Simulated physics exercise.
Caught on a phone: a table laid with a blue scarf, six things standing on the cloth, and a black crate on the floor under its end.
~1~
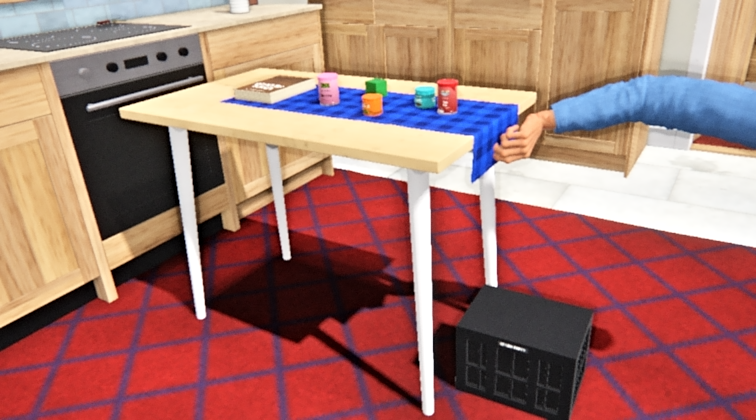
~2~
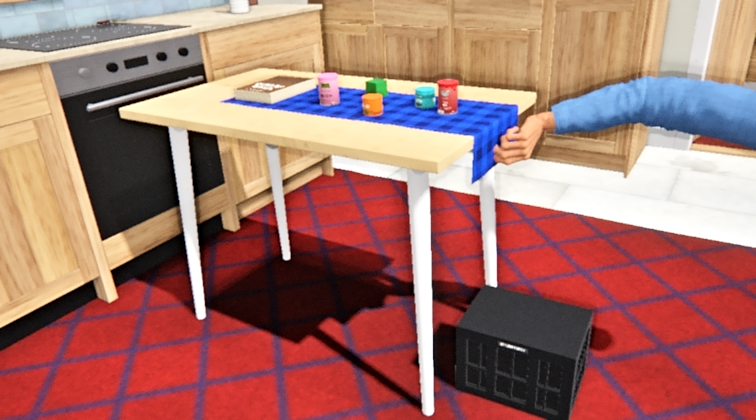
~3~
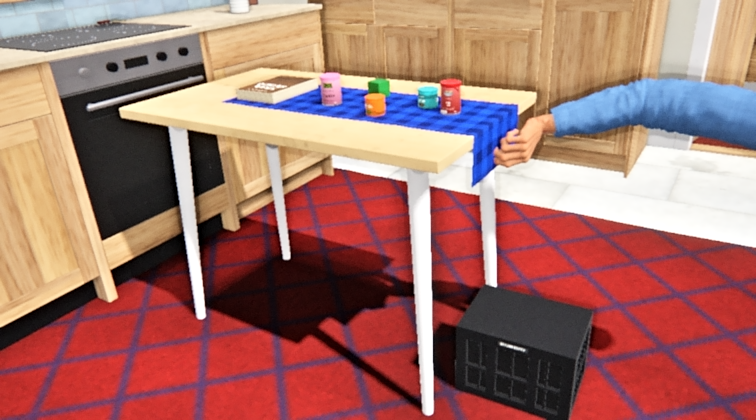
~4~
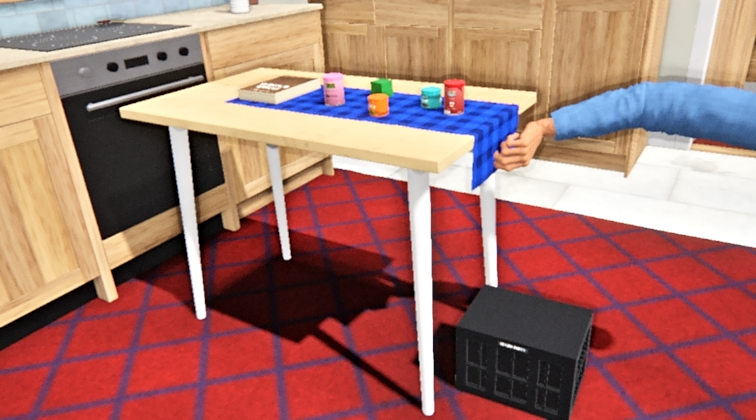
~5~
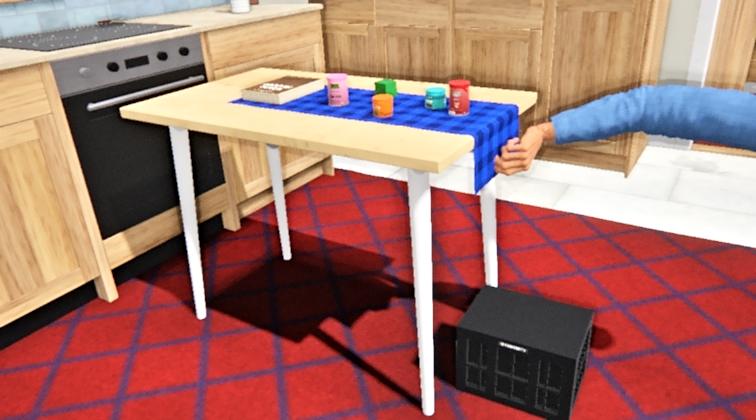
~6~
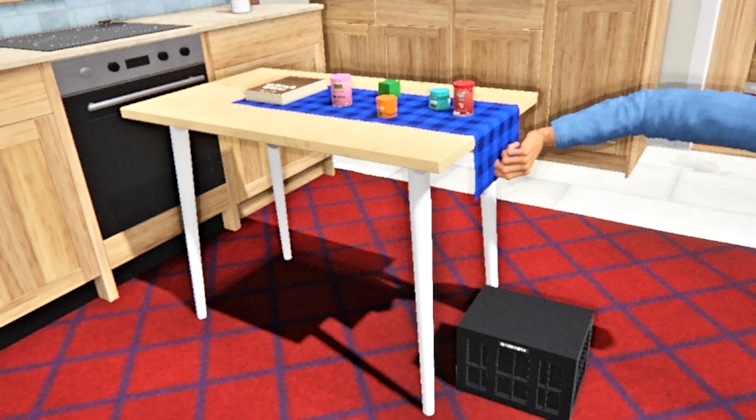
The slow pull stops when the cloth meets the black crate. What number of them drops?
The table loses four.
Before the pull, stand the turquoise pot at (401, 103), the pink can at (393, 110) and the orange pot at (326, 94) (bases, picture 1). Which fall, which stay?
The turquoise pot comes down, the pink can goes over, the orange pot stays on.
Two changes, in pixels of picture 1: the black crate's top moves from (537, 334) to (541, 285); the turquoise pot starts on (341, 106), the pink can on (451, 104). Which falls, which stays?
The turquoise pot survives, the pink can falls.
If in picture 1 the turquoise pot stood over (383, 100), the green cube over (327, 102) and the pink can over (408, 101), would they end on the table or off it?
The turquoise pot drops off, the green cube keeps its place on top, the pink can goes over.
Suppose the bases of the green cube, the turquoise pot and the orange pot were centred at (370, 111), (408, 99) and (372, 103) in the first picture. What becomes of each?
The green cube drops off, the turquoise pot comes down, the orange pot is carried off.
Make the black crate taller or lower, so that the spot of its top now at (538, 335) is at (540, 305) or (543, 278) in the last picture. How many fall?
Over the edge go 3 and 2.
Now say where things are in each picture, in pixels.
Hem (471, 183); red can (448, 81); turquoise pot (425, 88); orange pot (372, 96); green cube (376, 80); pink can (327, 75); top of the crate (537, 335), in the first picture.
Hem (471, 184); red can (448, 82), in the second picture.
Hem (472, 187); turquoise pot (428, 88), in the third picture.
Hem (471, 191); orange pot (378, 97); top of the crate (537, 335), in the fourth picture.
Hem (475, 196); green cube (386, 81), in the fifth picture.
Hem (475, 200); red can (464, 83); turquoise pot (440, 89); orange pot (386, 97); green cube (389, 81); pink can (340, 76), in the sixth picture.
Soon after, hem near (496, 282); red can, turquoise pot and orange pot gone.
Then, hem on the crate; red can, turquoise pot, orange pot and green cube gone.
At rest, hem on the crate; red can, turquoise pot, orange pot and green cube gone. The count of fallen things is four.
